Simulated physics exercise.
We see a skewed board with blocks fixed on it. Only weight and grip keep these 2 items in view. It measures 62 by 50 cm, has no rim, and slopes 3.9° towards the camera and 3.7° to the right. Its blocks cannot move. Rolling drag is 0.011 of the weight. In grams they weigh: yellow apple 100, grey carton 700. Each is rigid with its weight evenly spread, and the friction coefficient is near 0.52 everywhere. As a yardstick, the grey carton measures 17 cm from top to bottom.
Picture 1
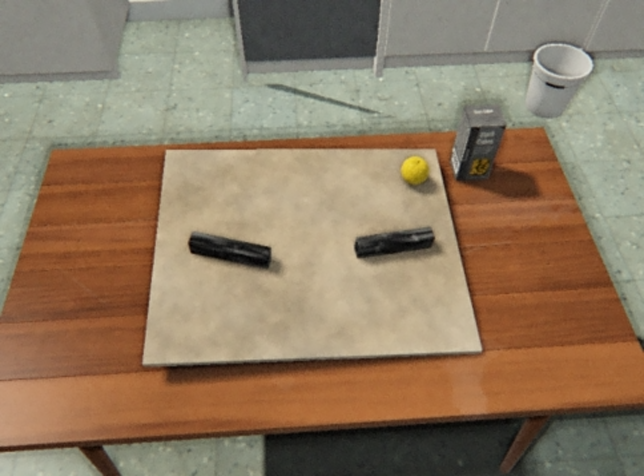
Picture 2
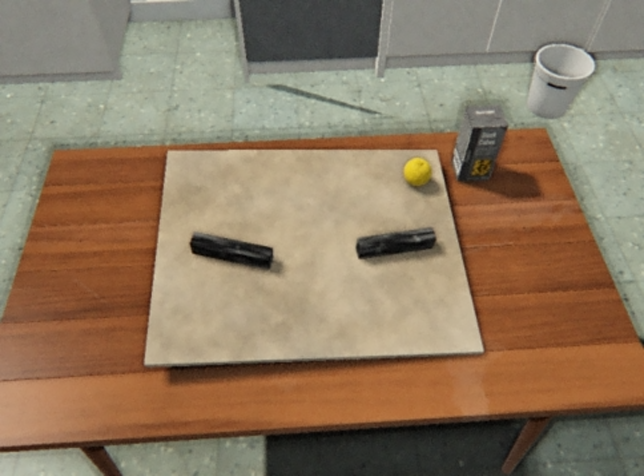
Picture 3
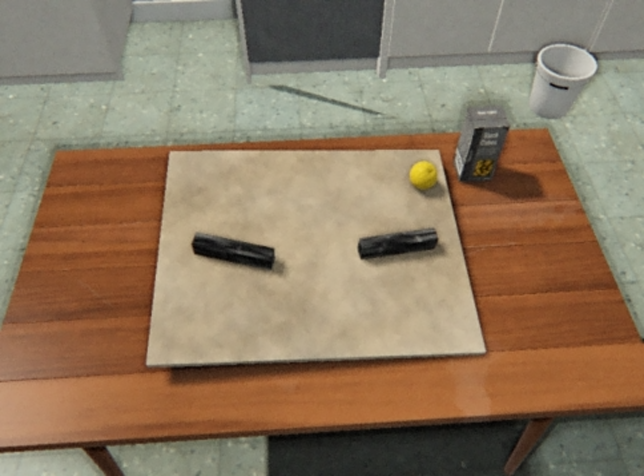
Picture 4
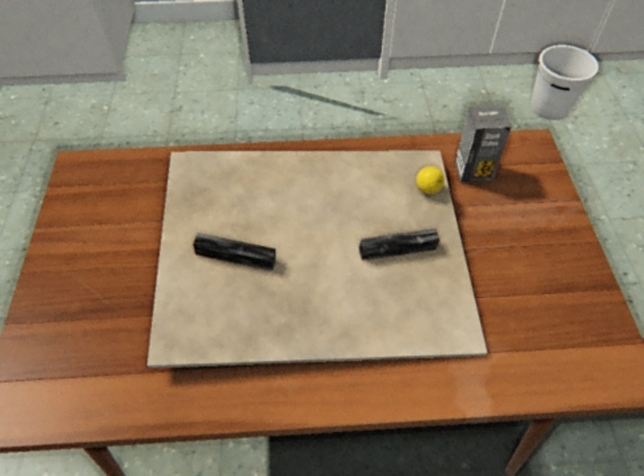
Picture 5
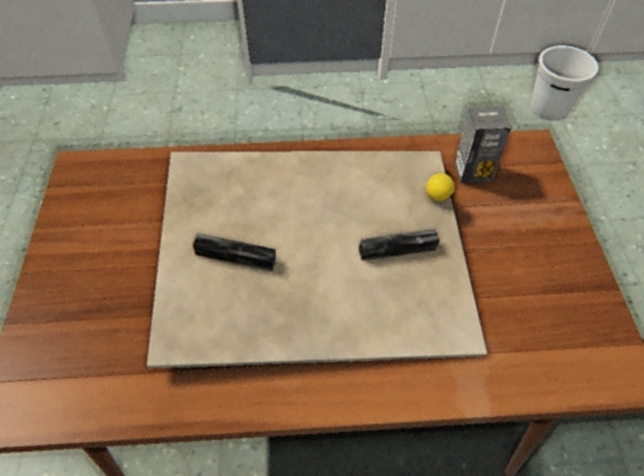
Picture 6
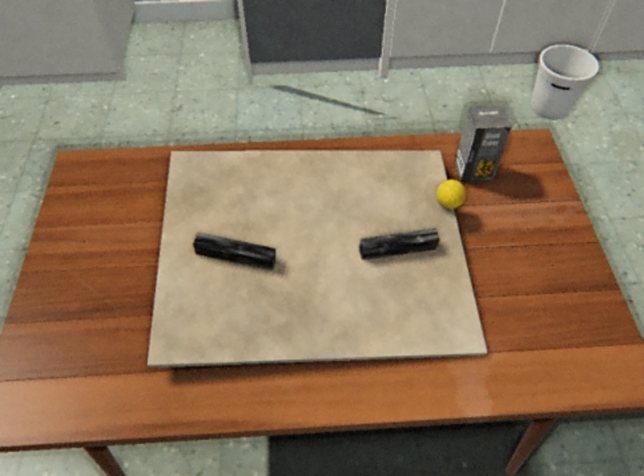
Yellow apple rolling slowly rightward and towards the camera across a beige board on a wooden table, passing before a grey carton.
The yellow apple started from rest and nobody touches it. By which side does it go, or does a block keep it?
The answer: Right edge.
Then, 0.10 s later than the last frame, it has gone over the right edge; yellow apple near (464, 204).
Then, 0.30 s later than the last frame, it has gone over the right edge; yellow apple near (495, 231).
Then, 0.40 s later than the last frame, it has gone over the right edge; yellow apple near (512, 240).
Then, 0.60 s later than the last frame, it has gone over the right edge; yellow apple near (547, 257).
When it is over, it has gone over the right edge; grey carton within 8 cm of the start.
